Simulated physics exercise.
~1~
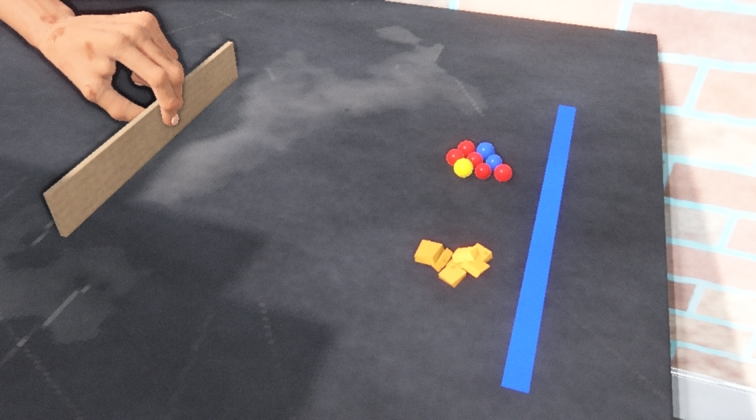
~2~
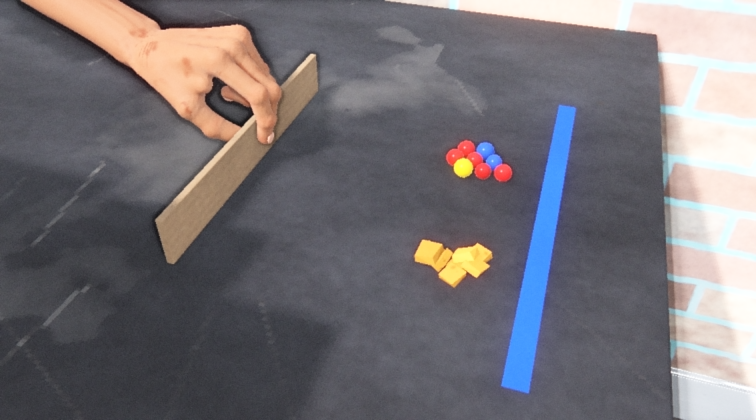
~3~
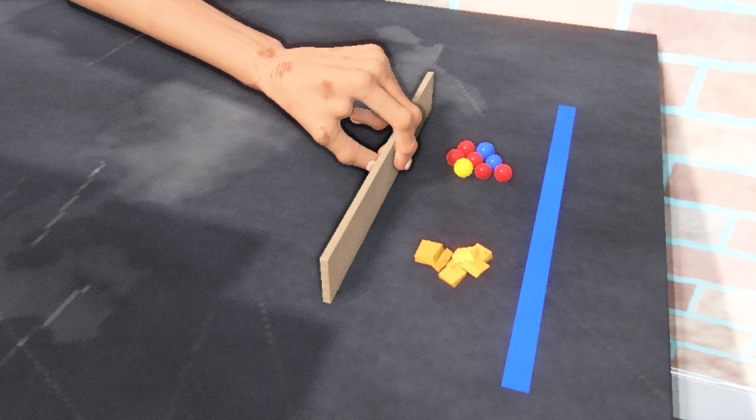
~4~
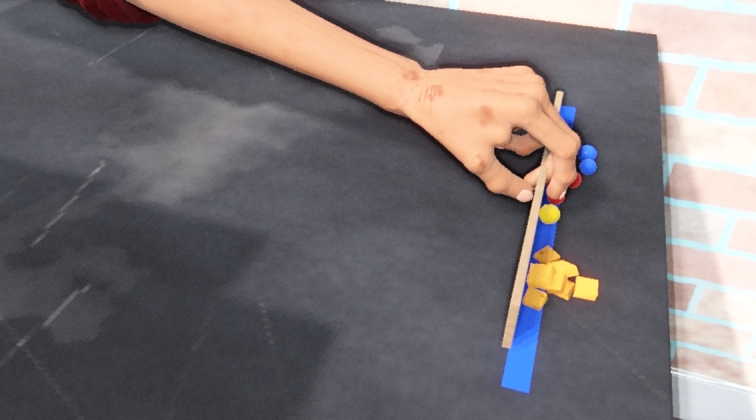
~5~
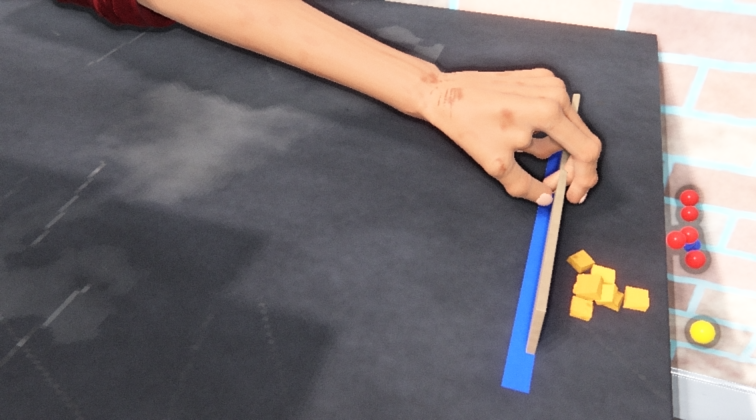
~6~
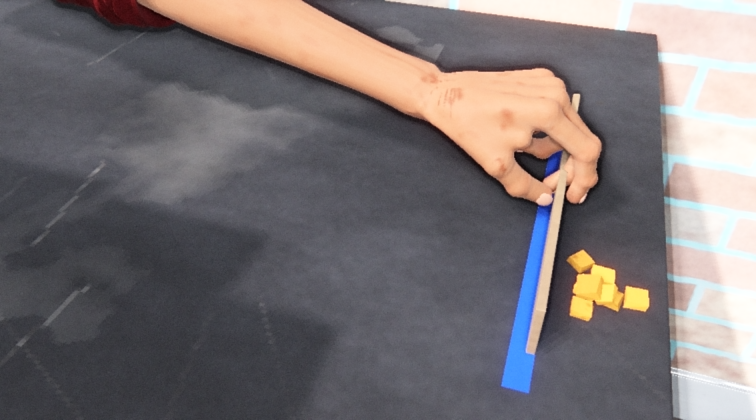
The video shows a hand sliding an upright piece of card rightward across a dark table, pushing colourful balls and yellow-orange blocks until it stops at the blue tape. The balls roll over the right edge and out of view, while the blocks remain on the table.
